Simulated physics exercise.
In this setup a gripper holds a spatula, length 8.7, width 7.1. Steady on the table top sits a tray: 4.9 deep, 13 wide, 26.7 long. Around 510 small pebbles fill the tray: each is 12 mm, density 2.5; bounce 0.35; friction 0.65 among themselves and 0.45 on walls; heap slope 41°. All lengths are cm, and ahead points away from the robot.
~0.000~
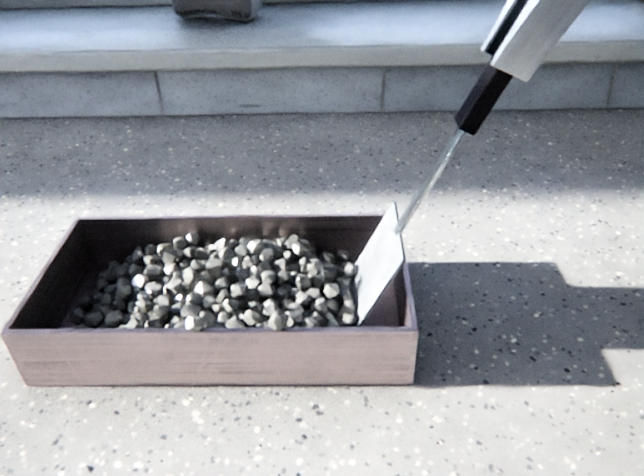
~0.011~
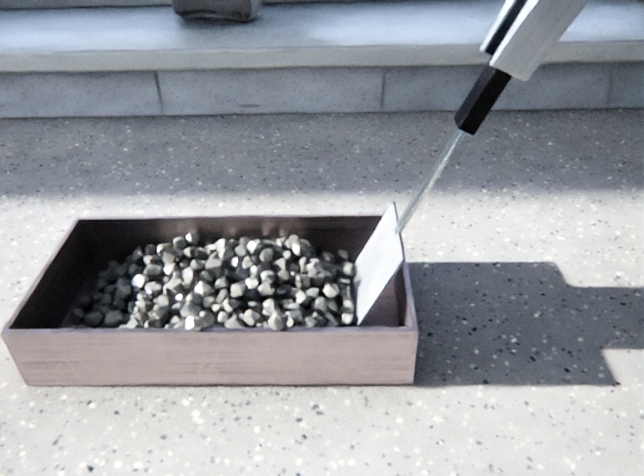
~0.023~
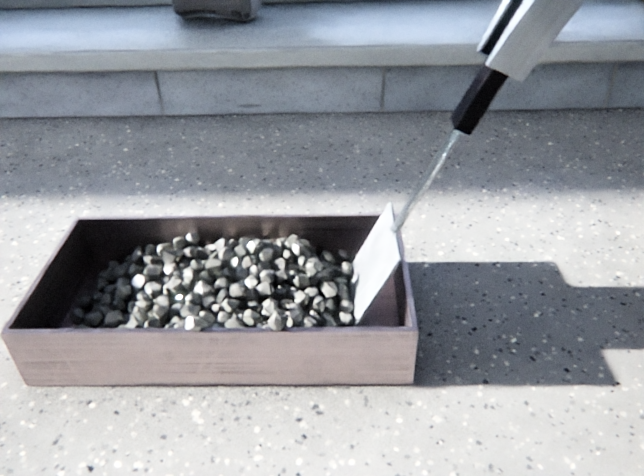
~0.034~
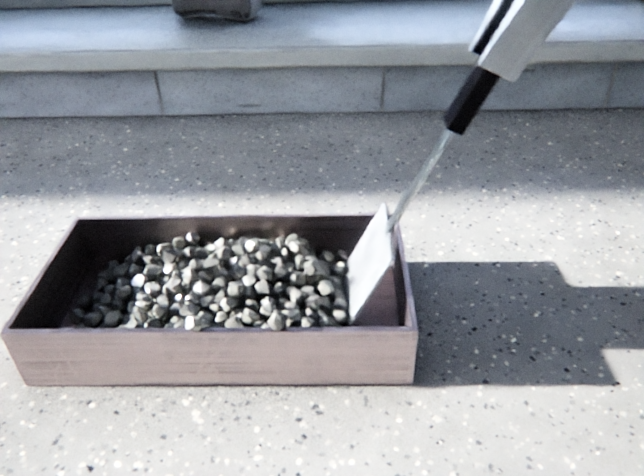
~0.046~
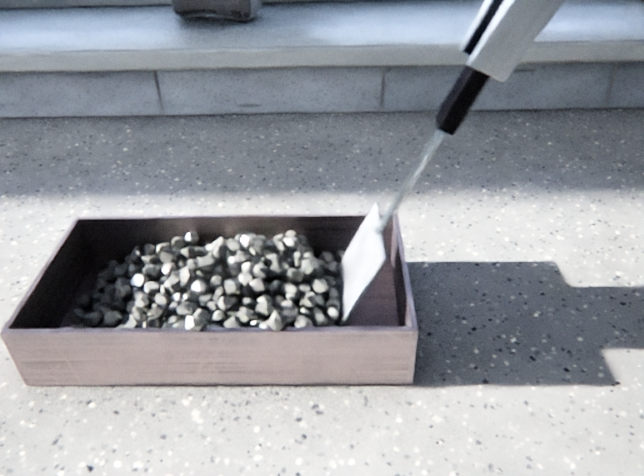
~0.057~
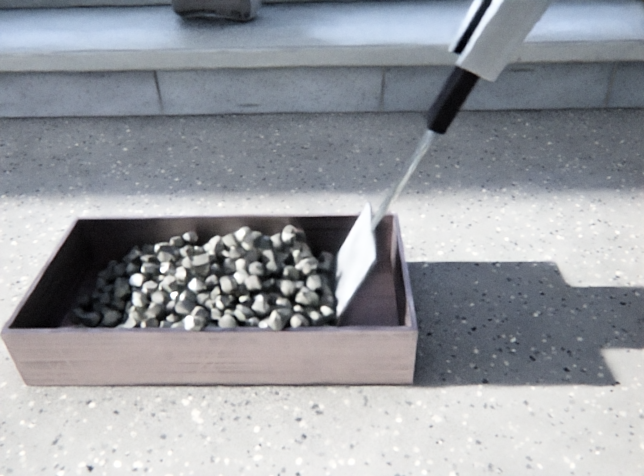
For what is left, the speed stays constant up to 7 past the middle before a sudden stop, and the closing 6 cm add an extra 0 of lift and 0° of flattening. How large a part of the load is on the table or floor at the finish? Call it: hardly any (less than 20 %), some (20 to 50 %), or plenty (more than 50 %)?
I would call it hardly any.
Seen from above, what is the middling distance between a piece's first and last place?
Somewhere around 6 centimetres, I'd say.
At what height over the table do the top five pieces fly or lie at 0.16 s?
I'd say close to 6 cm on average.
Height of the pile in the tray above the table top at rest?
About 7.5 cm above the table.
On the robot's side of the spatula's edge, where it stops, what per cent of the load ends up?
I'd guess around 35 in a hundred.
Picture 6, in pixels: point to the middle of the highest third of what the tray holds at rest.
(102, 265).
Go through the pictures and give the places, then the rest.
The first picture shows the spatula top edge at (399, 228), sloping 65°; upper third of the load around (232, 291), from x 70 to 370, top at y 240; 506 in the tray.
The second picture shows the spatula top edge at (399, 228), sloping 65°; upper third of the load around (232, 291), from x 70 to 370, top at y 240.
The third picture shows the spatula top edge at (396, 228), sloping 65°; upper third of the load around (234, 290), from x 70 to 370, top at y 240.
The fourth picture shows the spatula top edge at (389, 228), sloping 65°; upper third of the load around (234, 290), from x 70 to 370, top at y 240.
The fifth picture shows the spatula top edge at (381, 228), sloping 65°; upper third of the load around (234, 288), from x 70 to 370, top at y 240.
The sixth picture shows the spatula top edge at (373, 228), sloping 65°; upper third of the load around (231, 286), from x 70 to 370, top at y 235; 506 in the tray.
After 0.16 s, sloping 65°, highest piece 6 above the table; 506 in the tray.
After 0.27 s, sloping 65°, highest piece 10 above the table; 505 in the tray, 1 on the blade or in flight.
After 0.53 s, sloping 65°, highest piece 7 above the table; 471 in the tray, 30 on the table or floor, 5 on the blade or in flight.
After 1.58 s, sloping 65°, highest piece 7 above the table; 471 in the tray, 35 on the table or floor.
In the end, 471 in the tray, 35 on the table or floor. That is 7 % on the table or floor.
